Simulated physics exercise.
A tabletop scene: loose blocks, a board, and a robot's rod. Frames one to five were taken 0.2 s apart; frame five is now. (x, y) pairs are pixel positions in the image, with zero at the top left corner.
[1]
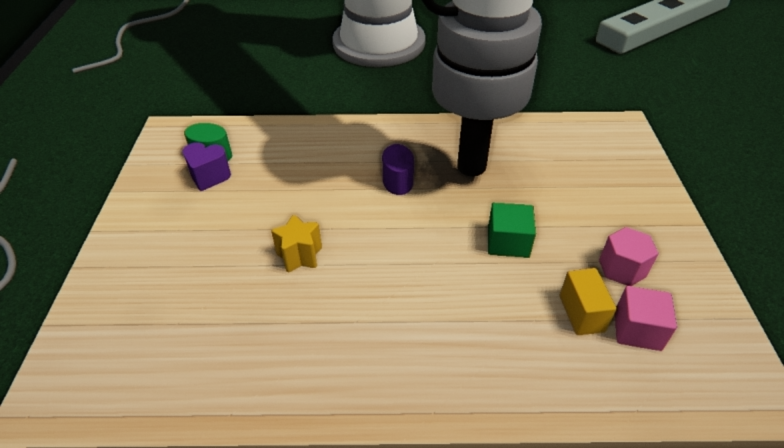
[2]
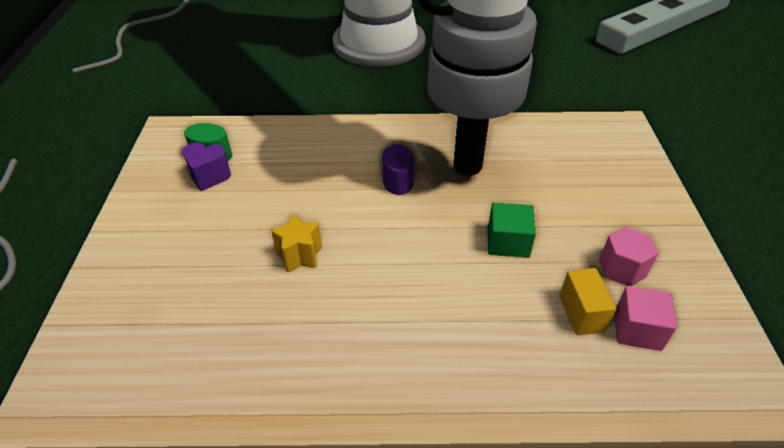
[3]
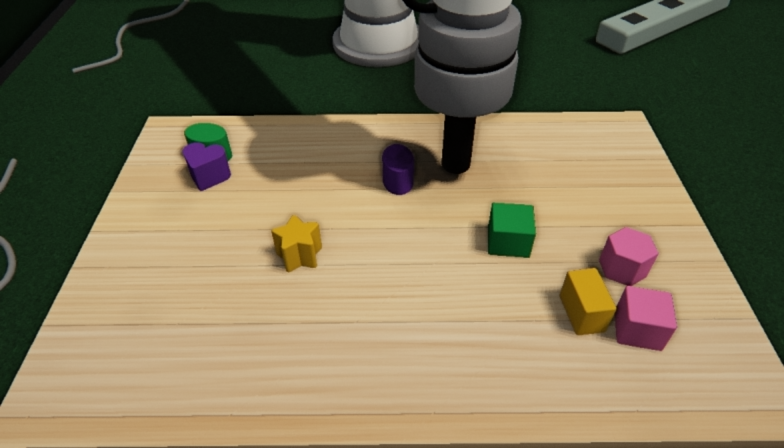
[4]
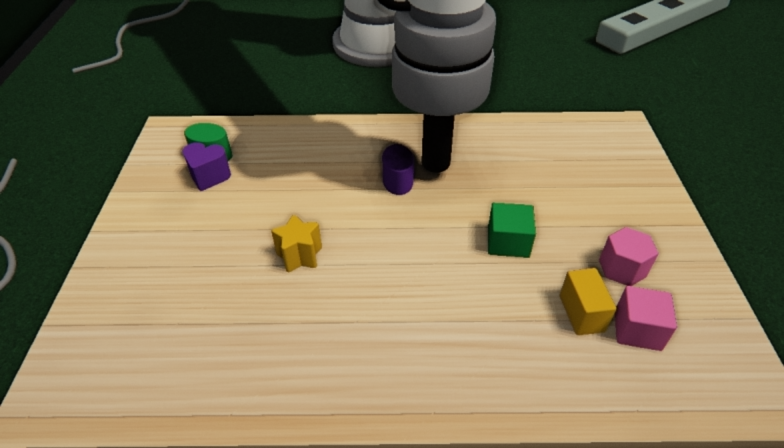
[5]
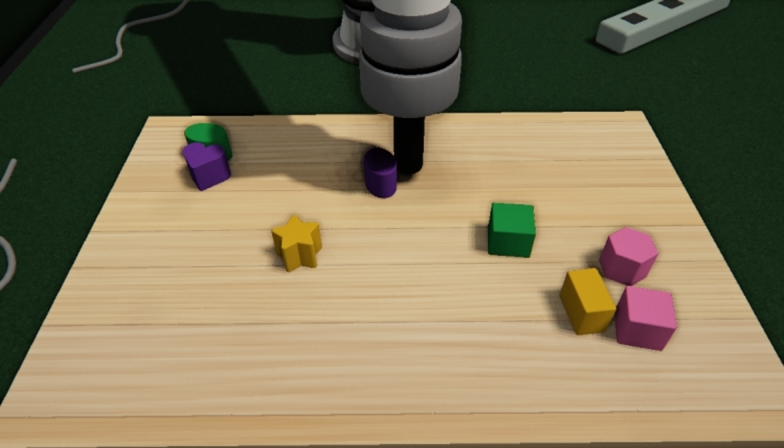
The clip opens on a wooden tabletop scattered with colourful blocks, a robot's dark rod standing to the right of a purple oval block near the back. The rod glides left, closing the gap, then nudges the oval block slightly left while the other blocks stay still.
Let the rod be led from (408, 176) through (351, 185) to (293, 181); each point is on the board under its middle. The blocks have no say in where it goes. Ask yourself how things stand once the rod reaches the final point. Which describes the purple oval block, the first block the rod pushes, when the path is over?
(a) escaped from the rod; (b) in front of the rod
Correct choice: A.
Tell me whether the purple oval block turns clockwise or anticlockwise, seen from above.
Looking down on the board, it turns counter-clockwise.
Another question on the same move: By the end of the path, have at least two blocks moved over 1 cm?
No, it doesn't check out.
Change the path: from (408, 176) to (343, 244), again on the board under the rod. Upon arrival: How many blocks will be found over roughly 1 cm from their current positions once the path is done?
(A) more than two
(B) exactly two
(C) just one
Choice C: Just one.
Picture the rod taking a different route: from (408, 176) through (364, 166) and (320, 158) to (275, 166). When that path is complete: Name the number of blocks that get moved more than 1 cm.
The answer is a single block.
What follows on the original path. One third of the way, rod (369, 173); purple oval block (341, 169), turned 15° anticlockwise.
Two thirds of the way, rod (330, 175); purple oval block (308, 178), turned 65° anticlockwise.
At the end, rod (291, 171); purple heart block unmoved; purple oval block (302, 180), turned 75° anticlockwise.
